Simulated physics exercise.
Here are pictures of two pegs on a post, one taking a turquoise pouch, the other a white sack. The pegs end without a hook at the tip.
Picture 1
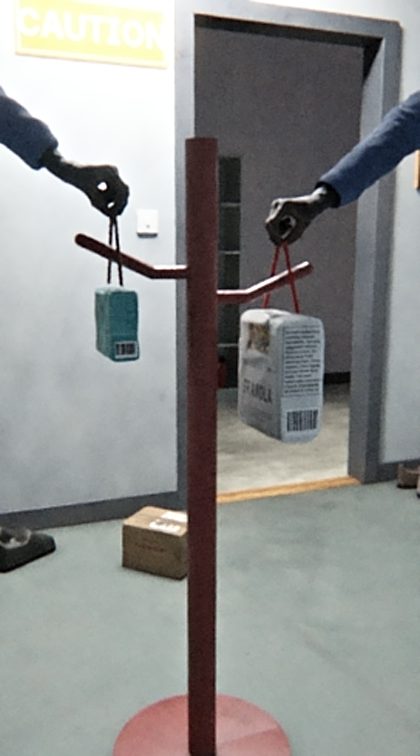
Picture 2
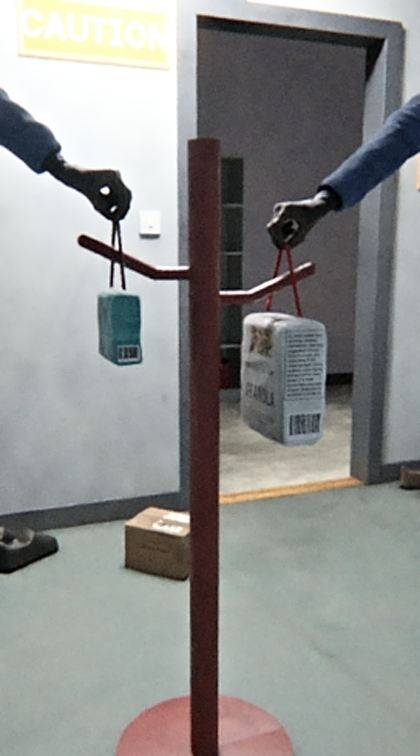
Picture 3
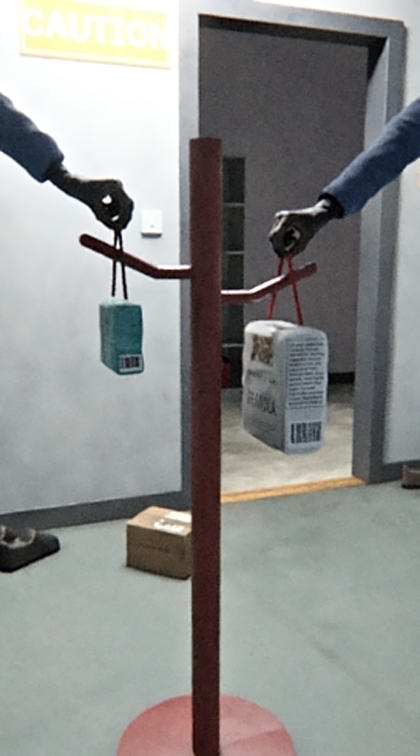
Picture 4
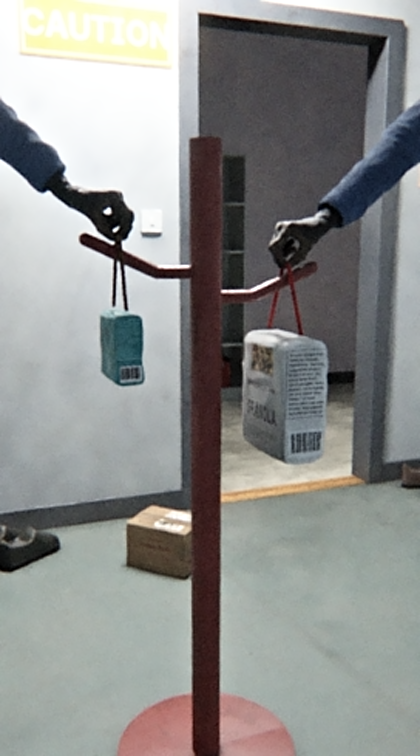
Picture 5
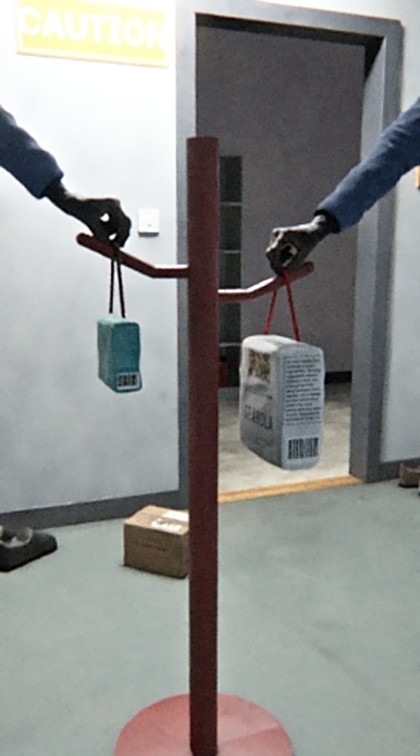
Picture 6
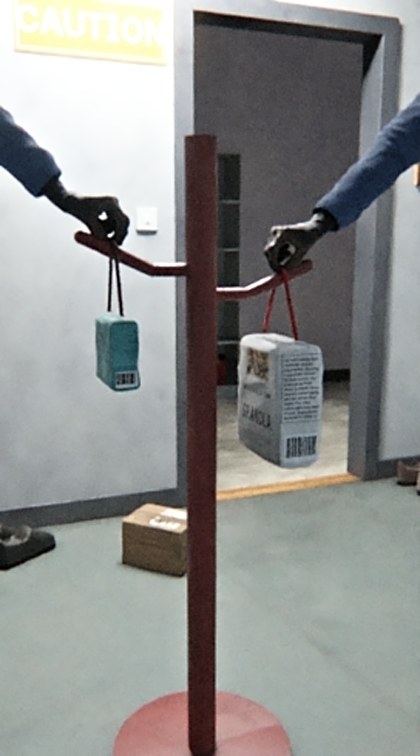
In a grey-walled room with a yellow caution sign and an open doorway, a nearly still camera looks straight at a dark red post on a round base. Two dark hands in blue sleeves hold a small turquoise pouch at the left peg and a larger white sack at the right, a cardboard box behind. Both hands lower the hanging items slightly, then stay nearly still at the upturned pegs.
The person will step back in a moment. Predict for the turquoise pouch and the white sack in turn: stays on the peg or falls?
The turquoise pouch stays on the peg; the white sack stays on the peg.
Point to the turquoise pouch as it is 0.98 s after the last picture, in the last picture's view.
Roughly (174, 367).
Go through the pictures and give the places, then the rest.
Turquoise pouch (116, 323); white sack (279, 373); left peg tip (82, 240); right peg tip (308, 268), in the first picture.
Turquoise pouch (119, 327); white sack (282, 377), in the second picture.
Turquoise pouch (121, 336); white sack (283, 385), in the third picture.
Turquoise pouch (121, 346); white sack (283, 394), in the fourth picture.
Turquoise pouch (118, 352); white sack (280, 400), in the fifth picture.
Turquoise pouch (116, 351); white sack (279, 398); left peg tip (81, 237), pointing up; right peg tip (308, 265), pointing up, in the sixth picture.
Then, 0.42 s later than the last view, turquoise pouch hanging from its loop near (175, 365); white sack hanging from its loop near (274, 404).
Then, 0.98 s later than the last view, turquoise pouch hanging from its loop near (174, 366); white sack hanging from its loop near (265, 407).
Finally, turquoise pouch hanging from its loop near (199, 365); white sack hanging from its loop near (264, 408). The turquoise pouch stays hanging and the white sack holds on.
